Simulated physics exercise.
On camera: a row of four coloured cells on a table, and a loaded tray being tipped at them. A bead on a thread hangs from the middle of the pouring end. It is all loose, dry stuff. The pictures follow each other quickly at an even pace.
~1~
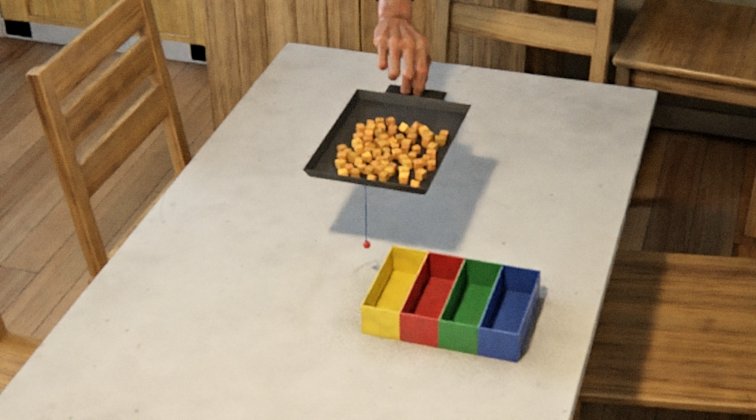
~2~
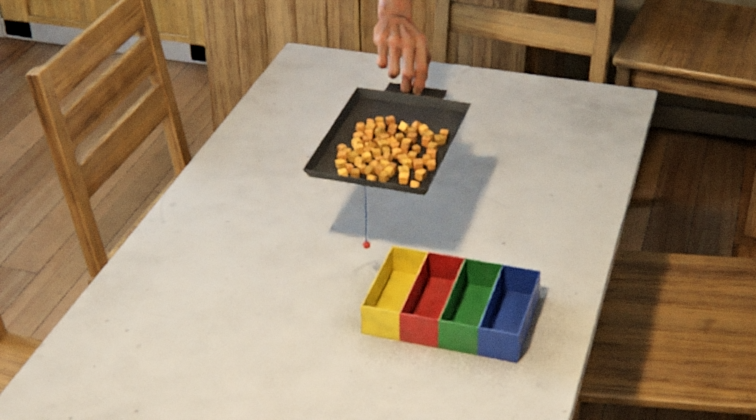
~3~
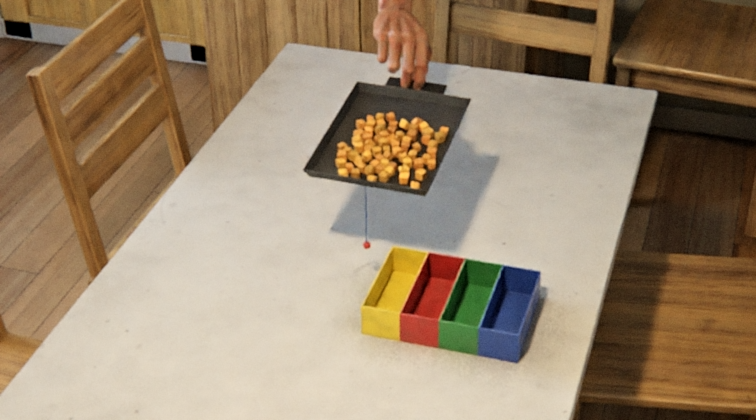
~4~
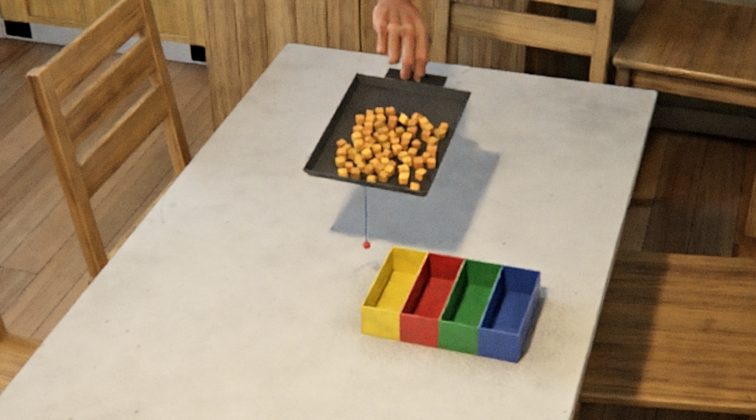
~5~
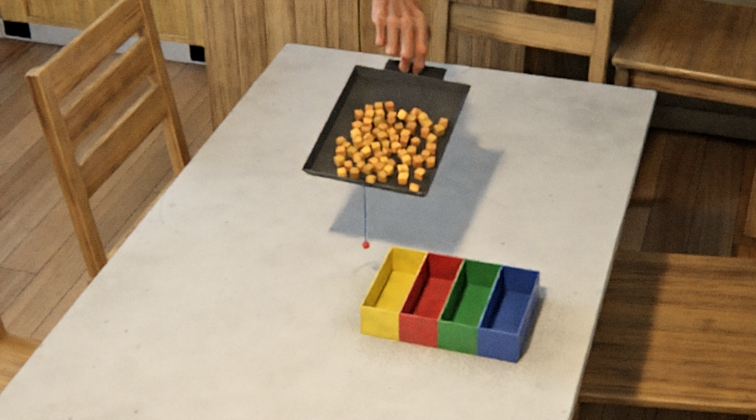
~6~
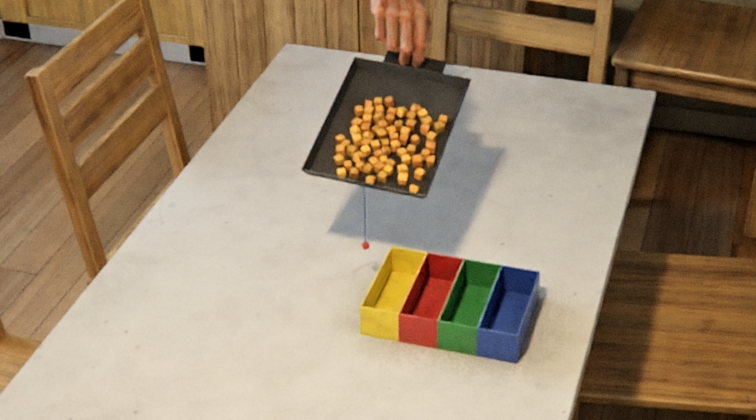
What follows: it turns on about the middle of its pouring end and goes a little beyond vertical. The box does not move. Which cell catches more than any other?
Fullest: The yellow cell.
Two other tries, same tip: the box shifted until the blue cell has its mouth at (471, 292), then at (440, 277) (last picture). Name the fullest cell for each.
One: The cell in red. Two: That green cell.
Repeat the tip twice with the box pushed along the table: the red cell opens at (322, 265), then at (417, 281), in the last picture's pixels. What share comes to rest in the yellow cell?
Roughly 0 per cent, and 30 per cent.
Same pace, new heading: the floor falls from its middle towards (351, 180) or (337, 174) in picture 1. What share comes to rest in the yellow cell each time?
About 10 and 0 per cent.
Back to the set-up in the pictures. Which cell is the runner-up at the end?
In second place: Red.
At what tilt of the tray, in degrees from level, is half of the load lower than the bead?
At about 90°.
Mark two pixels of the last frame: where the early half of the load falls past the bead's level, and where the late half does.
The first part at (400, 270); the rest at (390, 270).
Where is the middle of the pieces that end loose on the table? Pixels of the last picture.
Around (318, 314).
Soon after the last picture, tray tipped steeply; all on the tray.
A little later, tray tipped right over; a small part on the tray; about a quarter in the yellow cell; a small part in the red cell; a stray few in the green cell; about half falling or outside the box.
Later still, tray tipped past a quarter turn; about half in the yellow cell; about a quarter in the red cell; a stray few in the green cell; about a third falling or outside the box.
At rest, tray tipped past a quarter turn; about half in the yellow cell; about a quarter in the red cell; a stray few in the green cell; none in the blue cell; about a third outside the box.
